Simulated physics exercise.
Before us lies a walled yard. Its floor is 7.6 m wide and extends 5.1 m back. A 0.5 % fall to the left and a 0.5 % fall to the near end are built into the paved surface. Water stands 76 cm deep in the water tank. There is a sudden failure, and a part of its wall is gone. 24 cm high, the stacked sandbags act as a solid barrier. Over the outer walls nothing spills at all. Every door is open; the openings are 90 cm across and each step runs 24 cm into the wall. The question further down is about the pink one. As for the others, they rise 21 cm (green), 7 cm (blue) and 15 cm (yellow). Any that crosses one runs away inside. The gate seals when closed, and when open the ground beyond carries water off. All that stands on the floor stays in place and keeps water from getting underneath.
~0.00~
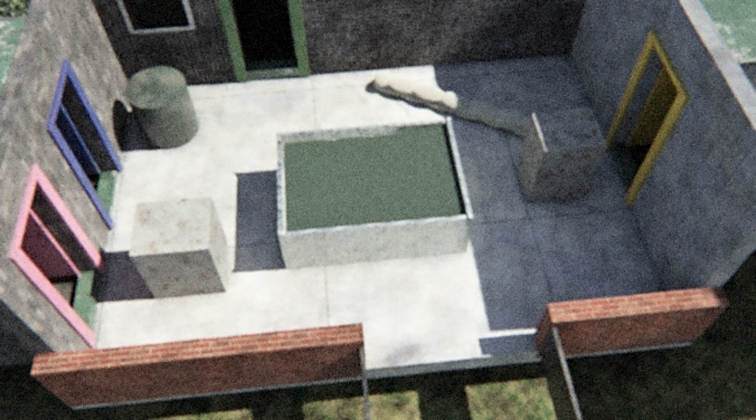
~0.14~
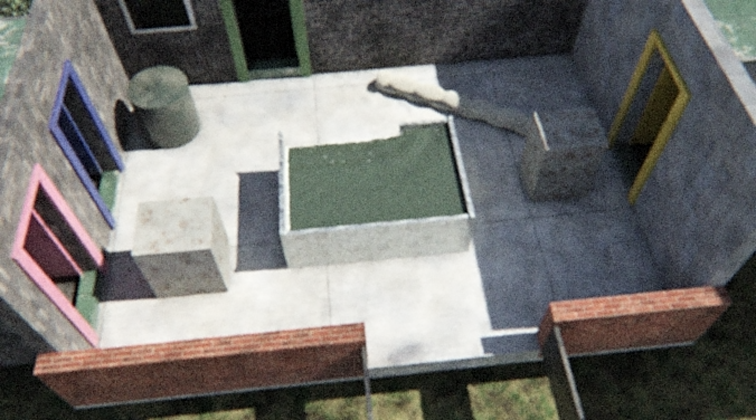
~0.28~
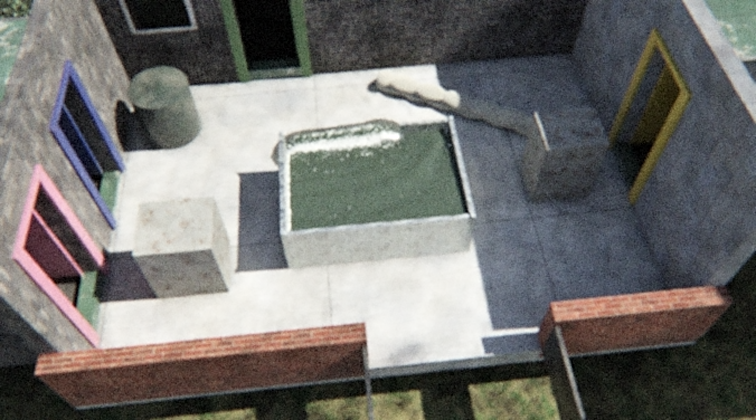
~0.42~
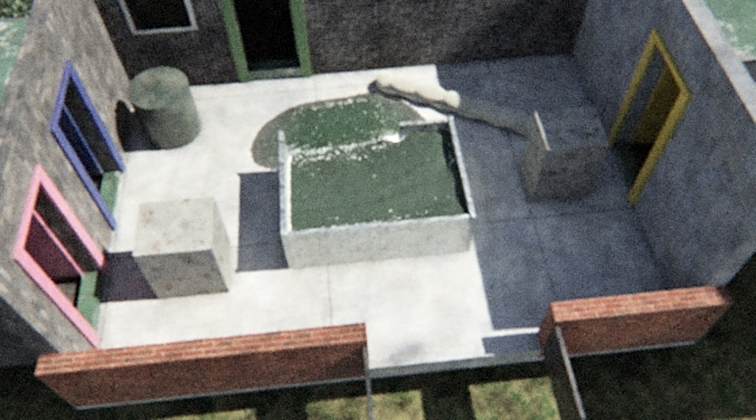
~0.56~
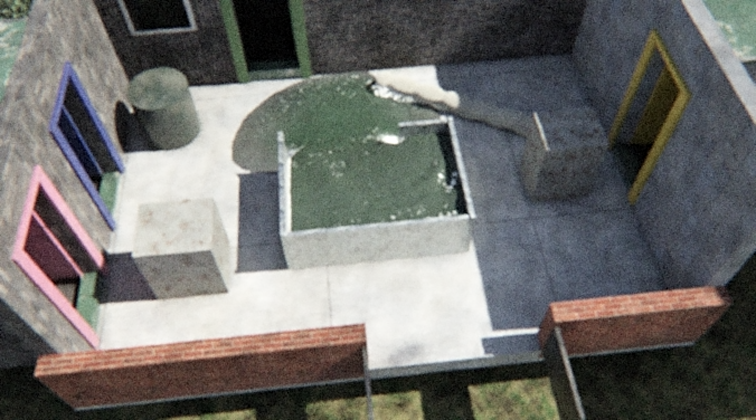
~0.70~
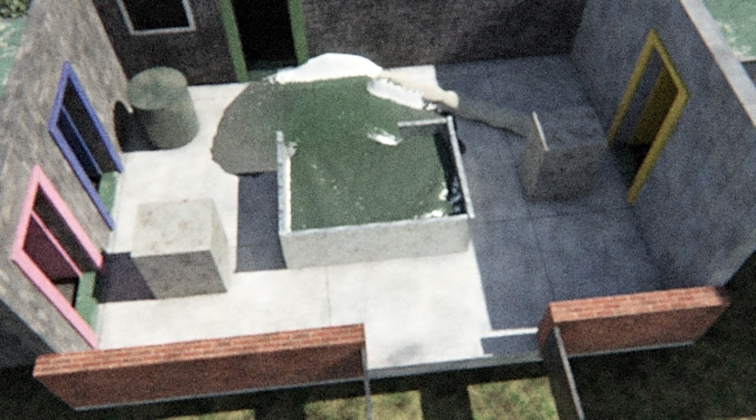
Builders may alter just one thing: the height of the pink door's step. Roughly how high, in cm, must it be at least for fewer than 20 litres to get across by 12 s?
Roughly 9.5 cm is just enough.
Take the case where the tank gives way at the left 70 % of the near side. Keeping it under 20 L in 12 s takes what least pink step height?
It needs to be about 31 cm high.
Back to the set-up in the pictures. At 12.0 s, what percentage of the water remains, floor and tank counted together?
Remaining share: Around 82 %.
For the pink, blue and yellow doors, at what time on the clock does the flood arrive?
Pink: 3.0 s; blue: 2.4 s; yellow: 3.0 s.
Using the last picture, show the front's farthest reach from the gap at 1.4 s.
At about (154, 91).
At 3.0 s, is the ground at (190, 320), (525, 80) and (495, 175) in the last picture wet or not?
1: Unwetted; 2: Awash; 3: Awash.
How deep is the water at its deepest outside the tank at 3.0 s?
About 46 cm at most.
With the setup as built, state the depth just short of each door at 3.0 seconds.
In cm: Green 25, pink 2, blue 8, yellow 2.
After 1.4 s water covers 25 % of the floor, deepest (52 cm) near (334, 76); it has not reached the pink door.
After 3.0 s water covers 55 % of the floor, deepest (46 cm) near (143, 92); it has not reached the pink door.
After 12.0 s water covers 95 % of the floor, deepest (12 cm) near (555, 330); 9 cm at the pink door, 0 litres in over its 17 cm step.
At the pink door as built, the water arrived by 3.1 s and peaked near 15 cm at 5.0 s.
With a step of 8.5 cm, 29 litres would have come in within the 12 s; with 11.5 cm, 9 litres. So under 20 litres takes about 9.5 cm.
